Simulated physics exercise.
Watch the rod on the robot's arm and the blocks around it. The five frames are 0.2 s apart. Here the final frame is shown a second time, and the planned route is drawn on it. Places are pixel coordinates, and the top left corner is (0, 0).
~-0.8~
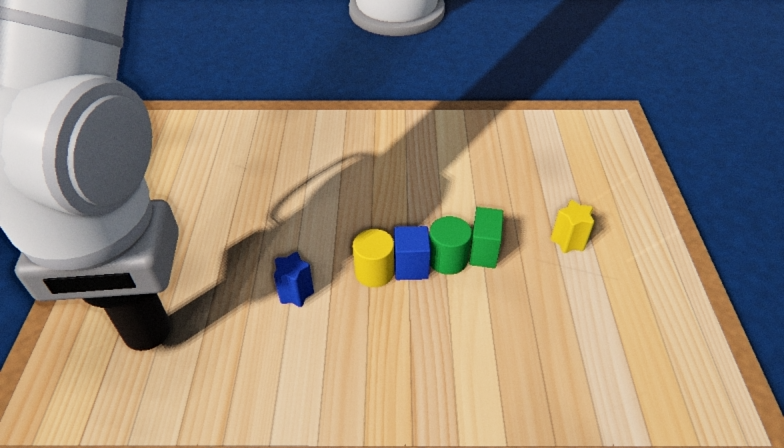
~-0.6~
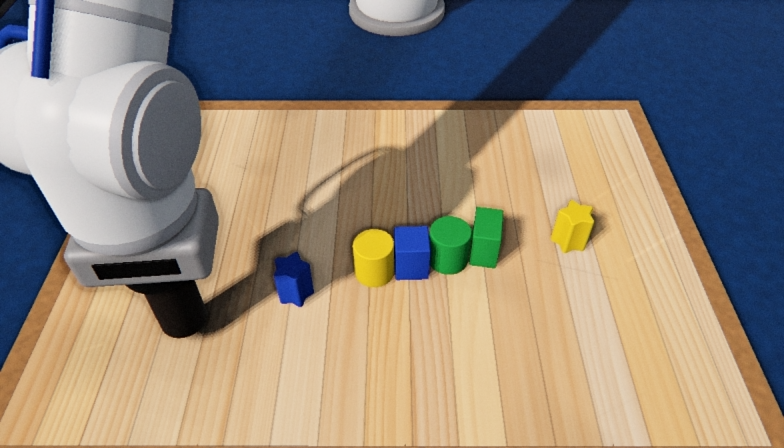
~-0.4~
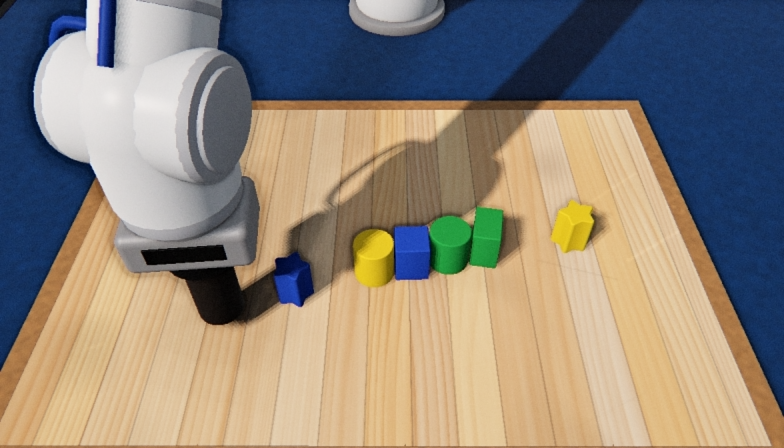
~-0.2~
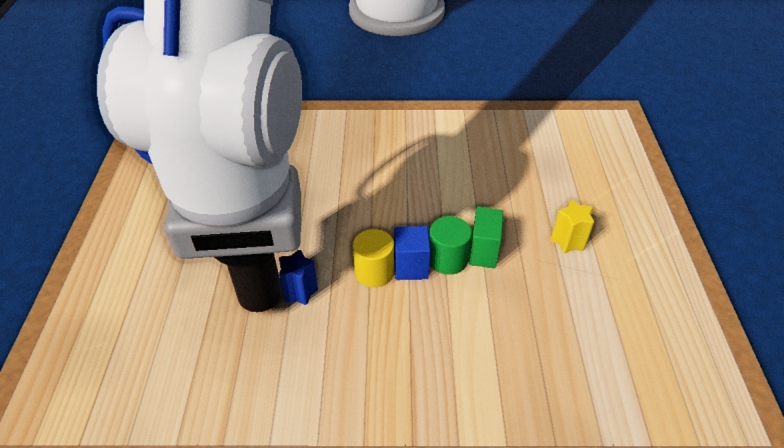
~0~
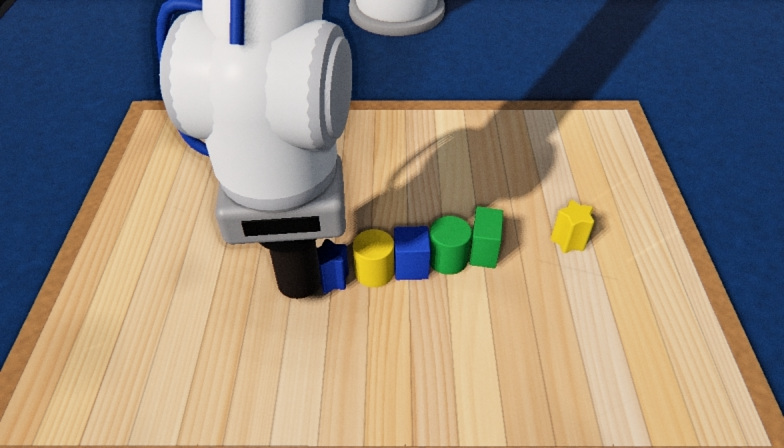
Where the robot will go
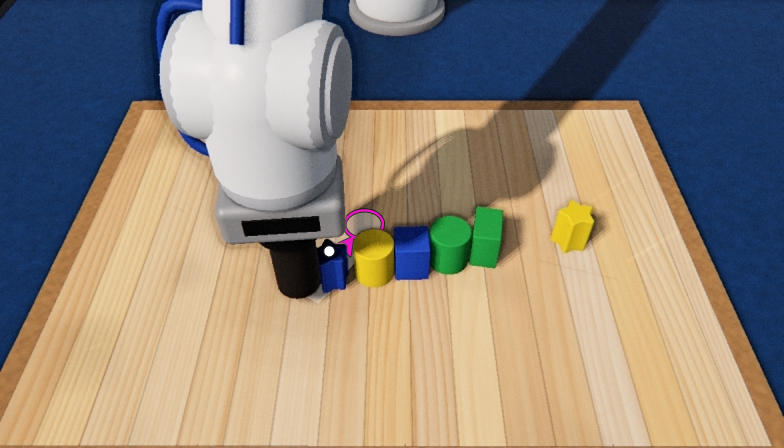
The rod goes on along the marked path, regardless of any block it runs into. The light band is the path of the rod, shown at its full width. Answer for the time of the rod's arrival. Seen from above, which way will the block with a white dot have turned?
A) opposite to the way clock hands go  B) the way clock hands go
B: The way clock hands go.
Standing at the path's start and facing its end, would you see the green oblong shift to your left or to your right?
The answer is right.
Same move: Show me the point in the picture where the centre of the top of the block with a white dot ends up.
The centre of its top face lies at (400, 197).
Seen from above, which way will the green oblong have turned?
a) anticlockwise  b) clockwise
That would be a.
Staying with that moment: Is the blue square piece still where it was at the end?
That would be a no.
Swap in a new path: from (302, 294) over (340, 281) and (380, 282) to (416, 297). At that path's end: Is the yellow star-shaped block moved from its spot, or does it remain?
It keeps its spot.
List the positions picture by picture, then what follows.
In the first frame, rod's lower end (148, 331); blue star-shaped block (290, 265); yellow round block (373, 243); blue square piece (412, 238); green round block (451, 230); green oblong (489, 222).
In the second frame, rod (184, 319); blocks still.
In the third frame, rod (222, 307); blocks still.
In the fourth frame, rod (260, 295); blue star-shaped block (295, 263).
In the fifth frame, rod (299, 282); blue star-shaped block (329, 251); yellow round block (373, 243); blue square piece (412, 238); green round block (451, 230); green oblong (489, 222).
Drawn move, from (302, 294) directly to (364, 224); the dot is on the blue star-shaped block.
The first path, step by step. Halfway along, rod (334, 245); blue star-shaped block (366, 219), turned 15° clockwise; yellow round block (397, 228); blue square piece (433, 236); green round block (473, 234); green oblong (503, 221), turned 35° anticlockwise.
At the end, rod (363, 212); blue star-shaped block (400, 197), turned 75° clockwise; yellow round block (410, 221); blue square piece (442, 239), turned 20° clockwise; green round block (484, 237); green oblong (509, 221), turned 50° anticlockwise.
